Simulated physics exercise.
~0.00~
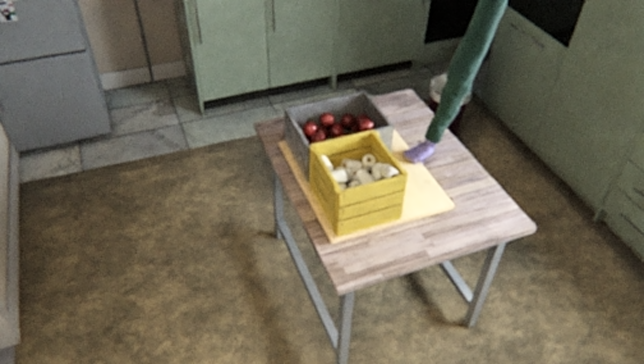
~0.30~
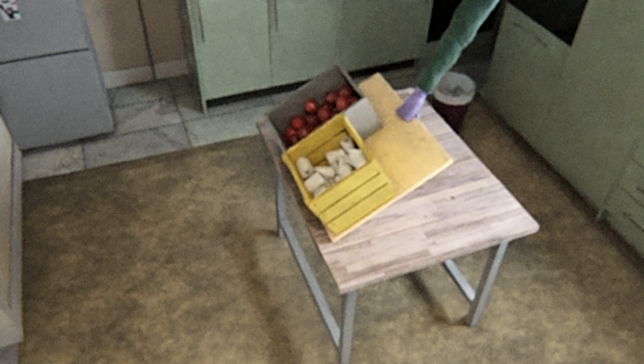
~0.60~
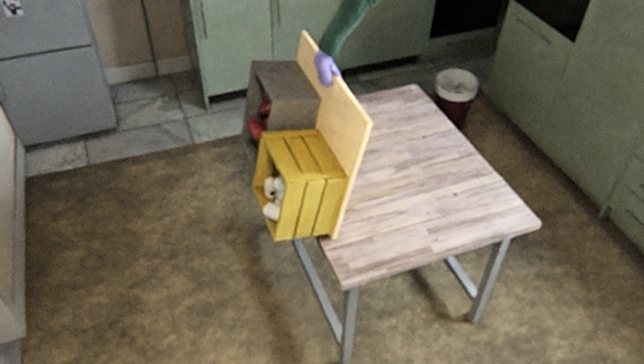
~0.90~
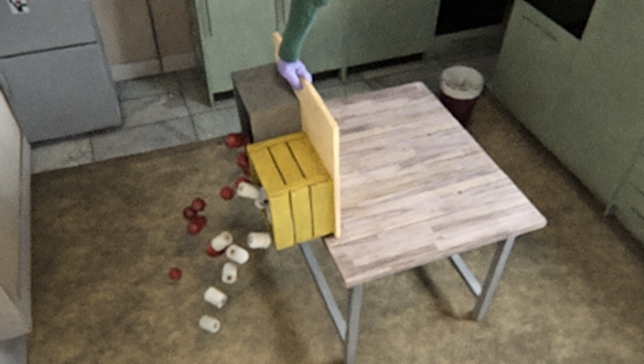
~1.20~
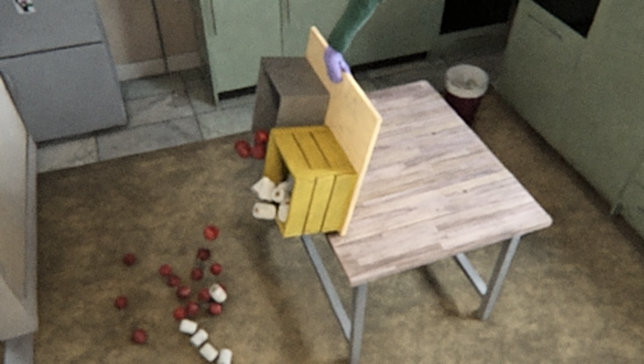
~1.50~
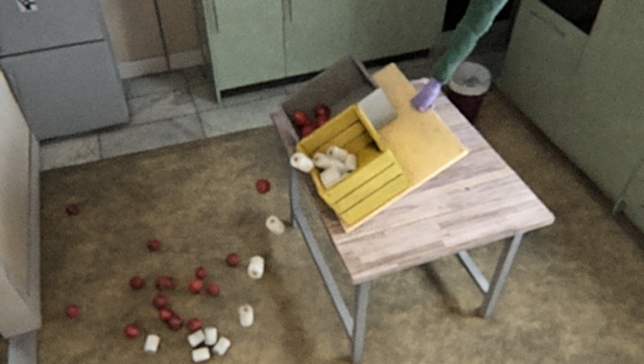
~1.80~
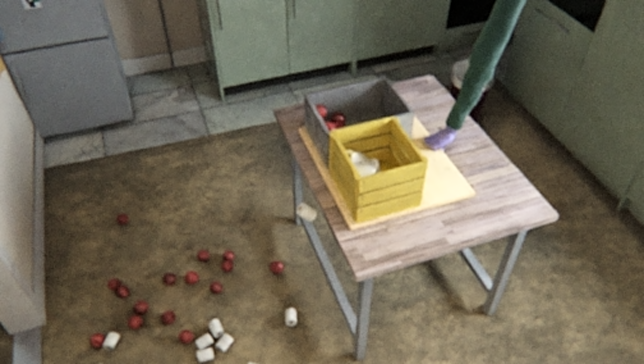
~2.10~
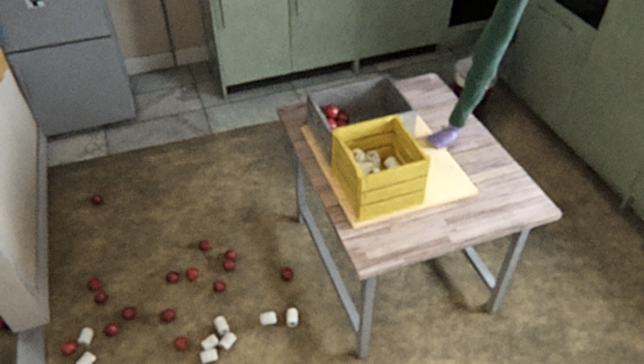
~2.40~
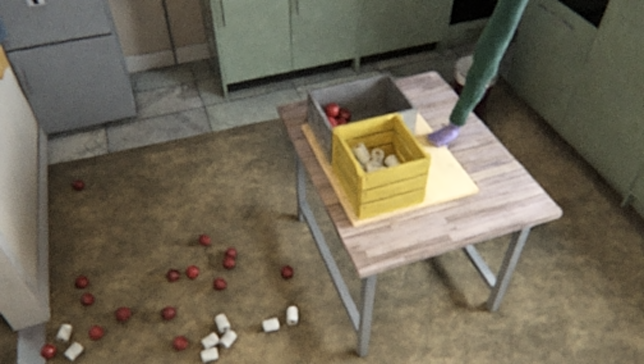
A green-sleeved arm in a purple glove tipped a board holding yellow and grey boxes up onto its left edge, spilling white rolls and red apples across the floor, then lowered it flat, leaving some of each still inside.
